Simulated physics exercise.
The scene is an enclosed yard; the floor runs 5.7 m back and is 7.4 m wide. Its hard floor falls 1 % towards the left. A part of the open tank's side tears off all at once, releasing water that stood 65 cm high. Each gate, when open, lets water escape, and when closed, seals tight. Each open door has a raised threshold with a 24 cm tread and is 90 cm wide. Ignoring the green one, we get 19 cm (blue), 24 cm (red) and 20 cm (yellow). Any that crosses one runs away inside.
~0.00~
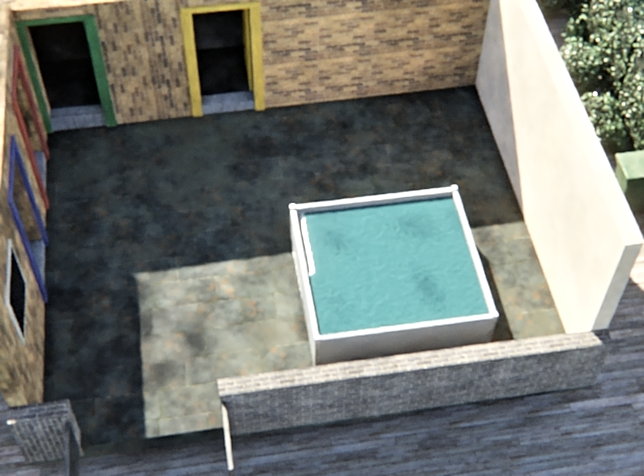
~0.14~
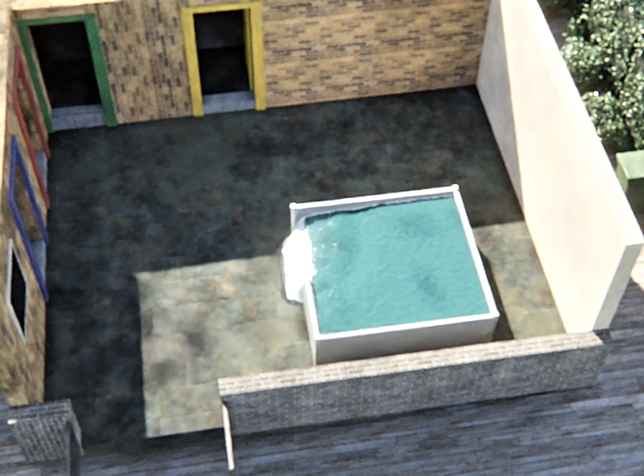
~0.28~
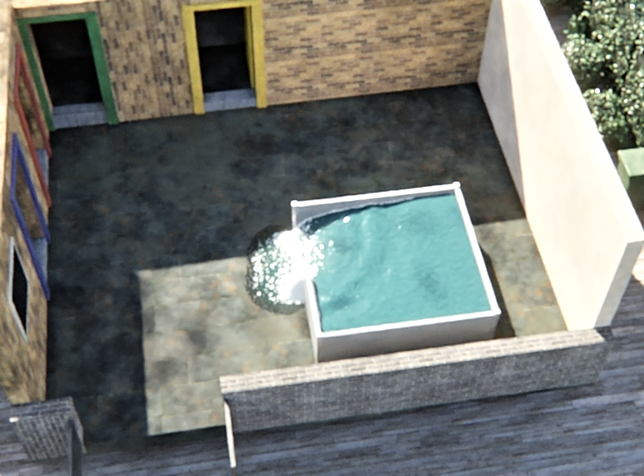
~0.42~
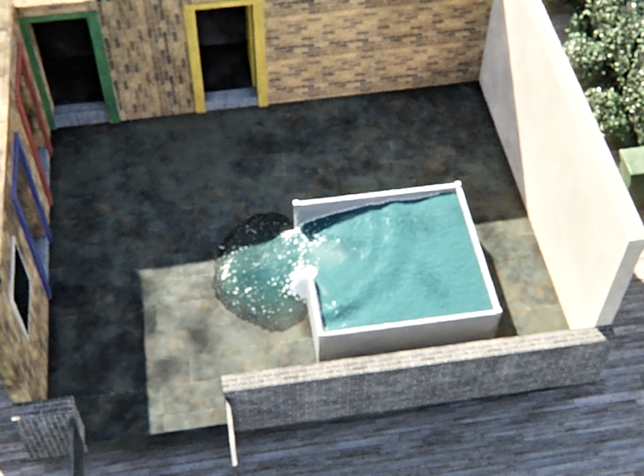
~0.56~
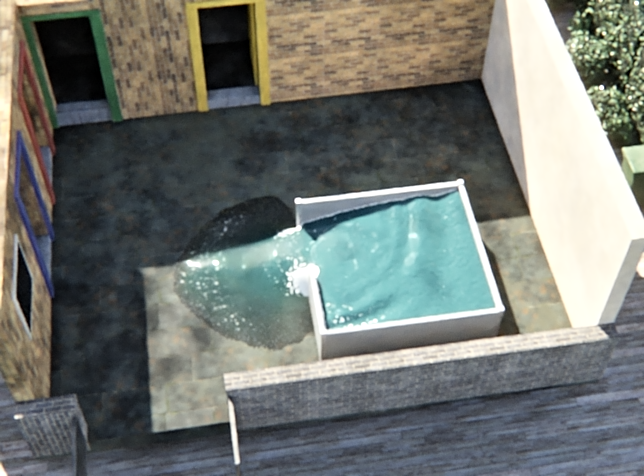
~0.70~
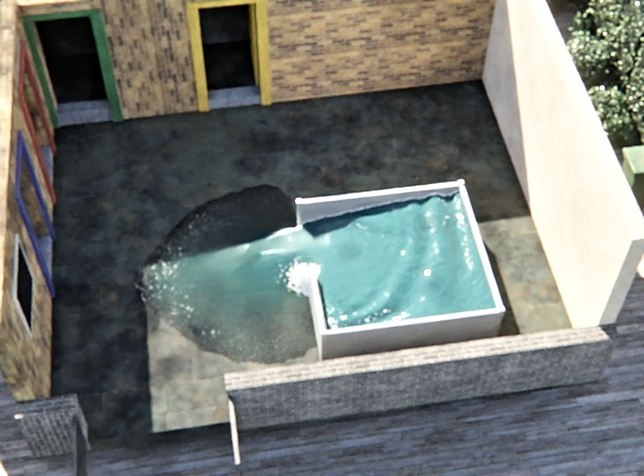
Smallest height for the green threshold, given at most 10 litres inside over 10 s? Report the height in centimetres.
About 28 cm.
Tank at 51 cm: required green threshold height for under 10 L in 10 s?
In that case, roughly 21 cm.
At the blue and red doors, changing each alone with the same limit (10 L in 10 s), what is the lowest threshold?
You'd want about 24 centimetres at blue and about 19 centimetres at red.
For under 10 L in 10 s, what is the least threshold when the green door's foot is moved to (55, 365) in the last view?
You'd want it roughly 20 cm high.
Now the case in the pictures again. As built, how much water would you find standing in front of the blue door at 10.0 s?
It stands about 12.5 centimetres deep.
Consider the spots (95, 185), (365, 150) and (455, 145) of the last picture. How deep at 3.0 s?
Close to 7, 0 and 0 cm, one after the other.
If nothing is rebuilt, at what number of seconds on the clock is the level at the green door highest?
Roughly 3.0 s.
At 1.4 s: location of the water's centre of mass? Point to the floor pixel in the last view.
It lies near (346, 280) in the last picture.
After 1.4 s water covers 35 % of the floor, deepest (38 cm) near (294, 257); it has not reached the green door.
After 3.0 s water covers 45 % of the floor, deepest (36 cm) near (54, 131); 32 cm at the green door, 4 litres in over its 27 cm threshold.
After 10.0 s water covers 90 % of the floor, deepest (13 cm) near (52, 298); 12 cm at the green door, 12 litres in over its 27 cm threshold.
At the green door as built, the water arrived by 2.3 s and peaked near 32 cm at 3.0 s.
Run again over the same 10 s with other heights there, 24 litres in over 23.5 cm, 3 litres over 32 cm. The limit of 10 litres is kept from about 28 cm up.
